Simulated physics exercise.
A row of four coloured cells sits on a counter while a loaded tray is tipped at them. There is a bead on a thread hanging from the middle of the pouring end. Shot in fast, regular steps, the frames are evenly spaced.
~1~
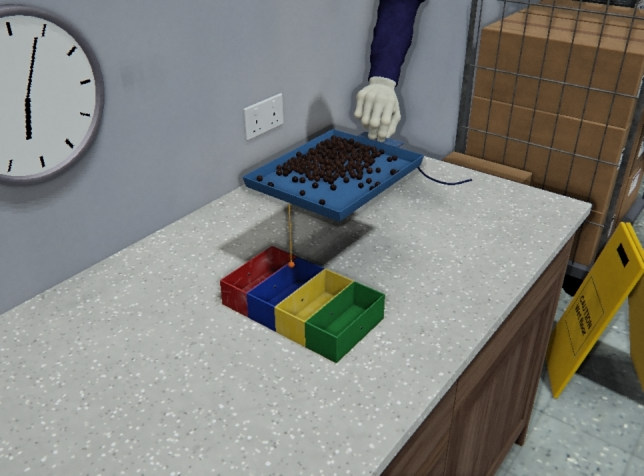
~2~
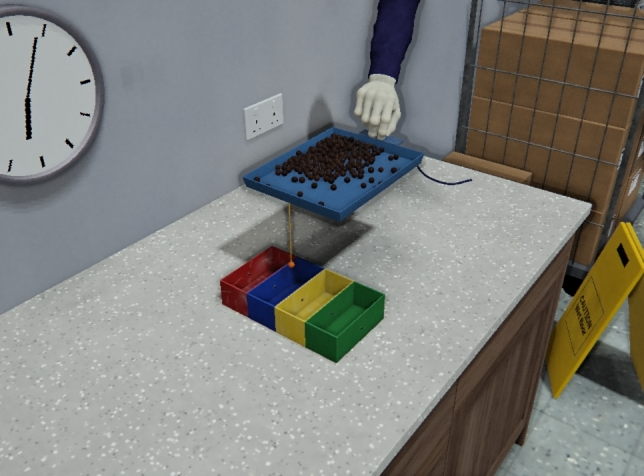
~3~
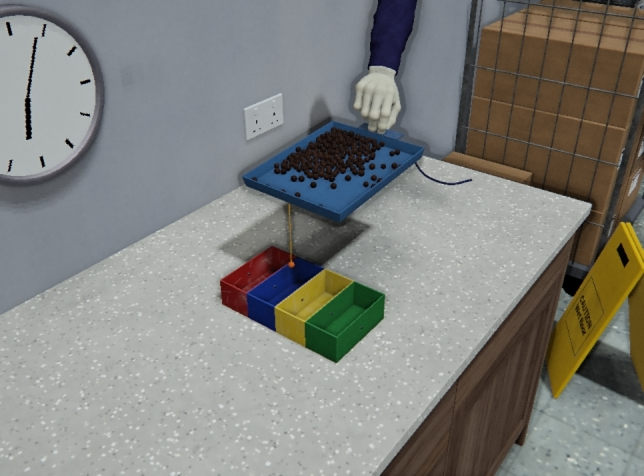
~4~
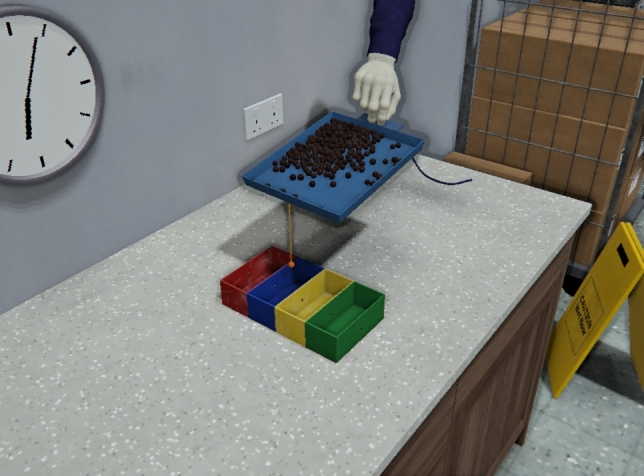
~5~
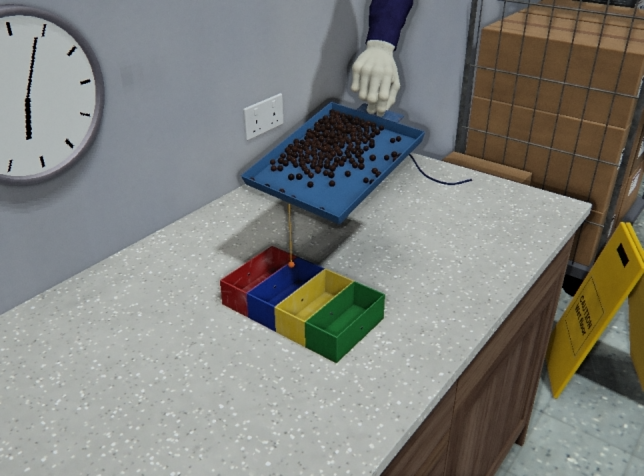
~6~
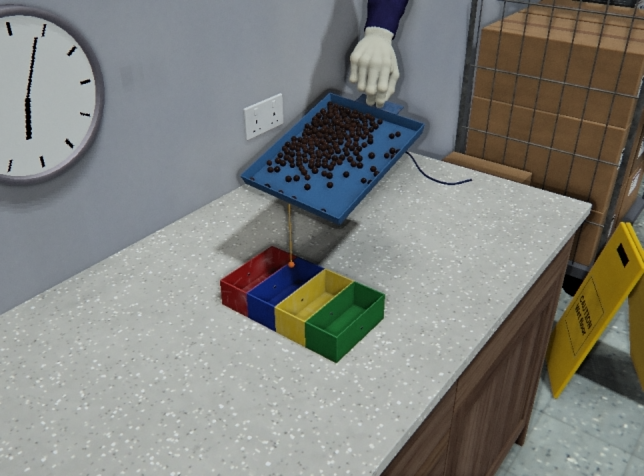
A gloved hand raising the far end of a blue tray of chocolate balls above four coloured cells on a counter.
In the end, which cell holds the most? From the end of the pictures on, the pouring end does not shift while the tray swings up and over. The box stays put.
The yellow cell holds the most.
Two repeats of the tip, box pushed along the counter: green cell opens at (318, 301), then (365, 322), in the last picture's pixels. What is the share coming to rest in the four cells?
Roughly 90 per cent, then roughly 90 per cent.
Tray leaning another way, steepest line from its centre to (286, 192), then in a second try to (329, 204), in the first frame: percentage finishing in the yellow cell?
First heading roughly 0 %, second roughly 50 %.
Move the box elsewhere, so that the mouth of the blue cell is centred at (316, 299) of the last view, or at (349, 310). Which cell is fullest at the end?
For the first position it is the blue one, and for the second it is the red one.
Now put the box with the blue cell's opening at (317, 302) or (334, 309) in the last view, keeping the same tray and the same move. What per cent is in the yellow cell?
10 and 0 in a hundred.
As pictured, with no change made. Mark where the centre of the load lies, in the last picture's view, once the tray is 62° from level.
Look about (305, 201) in the last picture.
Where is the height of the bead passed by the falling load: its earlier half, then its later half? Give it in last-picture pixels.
I'd say around (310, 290) at first, then around (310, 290).
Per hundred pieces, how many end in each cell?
Estimated shares - red cell close to 10, blue cell close to 20, yellow cell close to 40, green cell close to 20.
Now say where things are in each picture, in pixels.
The first frame shows corners of the pouring end at (246, 176) and (339, 210), level; middle of the load at (332, 157), chocolate balls; bead on its thread at (291, 265); red cell at (234, 296); blue cell at (261, 310); yellow cell at (290, 324); green cell at (321, 340).
The second frame shows corners of the pouring end at (246, 176) and (339, 211), level; middle of the load at (332, 156), a small part on the move.
The third frame shows corners of the pouring end at (245, 176) and (339, 212), tipped barely, lowest at the right corner; middle of the load at (332, 152), a small part on the move.
The fourth frame shows corners of the pouring end at (245, 175) and (339, 213), tipped a little, lowest at the right corner; middle of the load at (332, 147), a small part on the move.
The fifth frame shows corners of the pouring end at (244, 175) and (338, 215), tipped a little, lowest at the right corner; middle of the load at (331, 142), about a quarter on the move.
The sixth frame shows corners of the pouring end at (243, 175) and (338, 216), tipped clearly, lowest at the right corner; middle of the load at (329, 140), nearly all on the move; red cell at (234, 296); blue cell at (261, 310); yellow cell at (290, 324); green cell at (321, 340).
Soon, tray tipped steeply; most on the tray; a small part in the yellow cell; a small part in the green cell; a stray few in the blue cell; a stray few in the red cell; a small part falling or outside the box.
A while on, tray tipped past a quarter turn; a small part on the tray; about a quarter in the yellow cell; about a quarter in the blue cell; about a quarter in the green cell; a small part in the red cell; about a quarter falling or outside the box.
Towards the end, tray tipped past a quarter turn; about a third in the yellow cell; about a quarter in the blue cell; about a quarter in the green cell; a small part in the red cell; a small part falling or outside the box.
Finally, tray tipped past a quarter turn; about a third in the yellow cell; about a quarter in the blue cell; about a quarter in the green cell; a small part in the red cell; a small part outside the box.
